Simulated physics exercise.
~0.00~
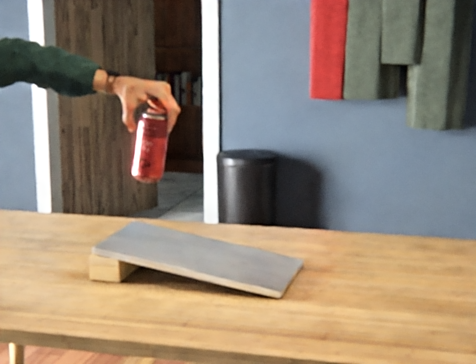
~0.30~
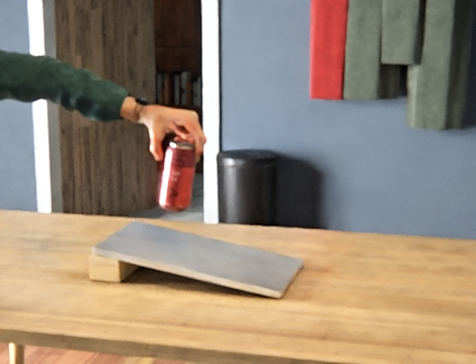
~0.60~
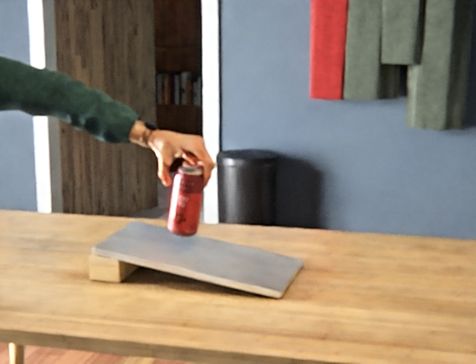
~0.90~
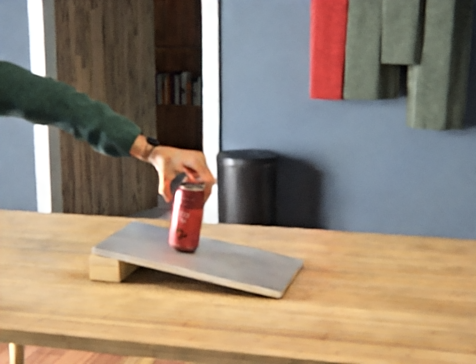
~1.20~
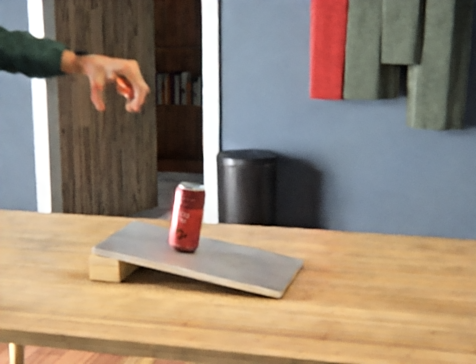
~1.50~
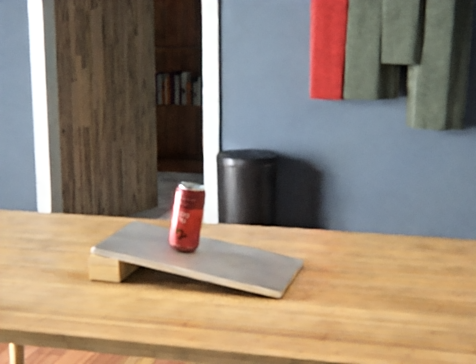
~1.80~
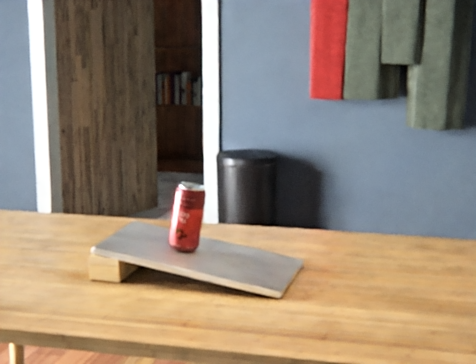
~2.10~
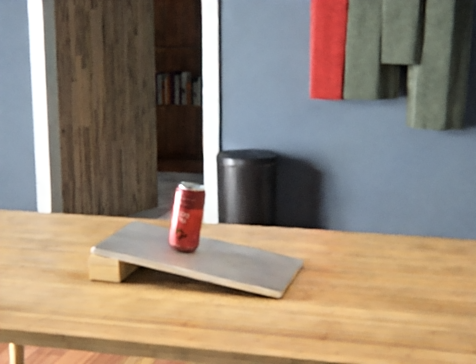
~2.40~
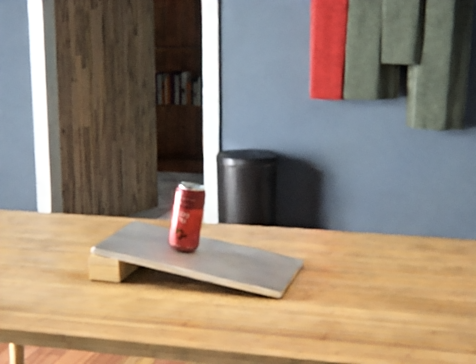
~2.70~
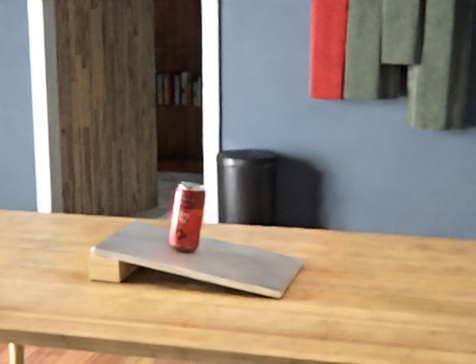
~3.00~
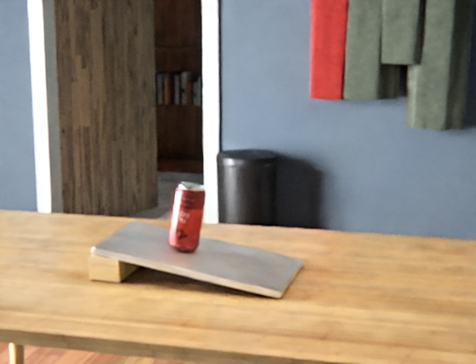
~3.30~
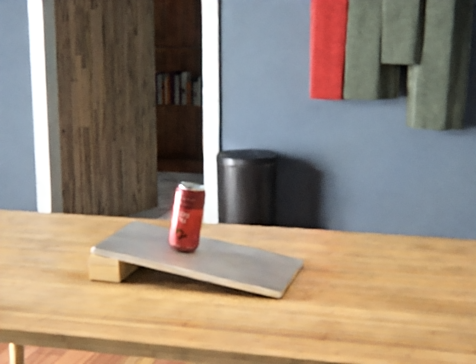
At the start, a hand in a dark green sleeve holds a red can above a gray board that slopes down to the right, propped on a small wooden block on a table. The hand moves right and lowers the can toward the board. It sets the can upright on the sloping surface, where it leans slightly with the tilt. The fingers then let go, and the arm draws back up to the left and leaves the view. The can stays where it was placed, and at the end it still stands motionless on the board.
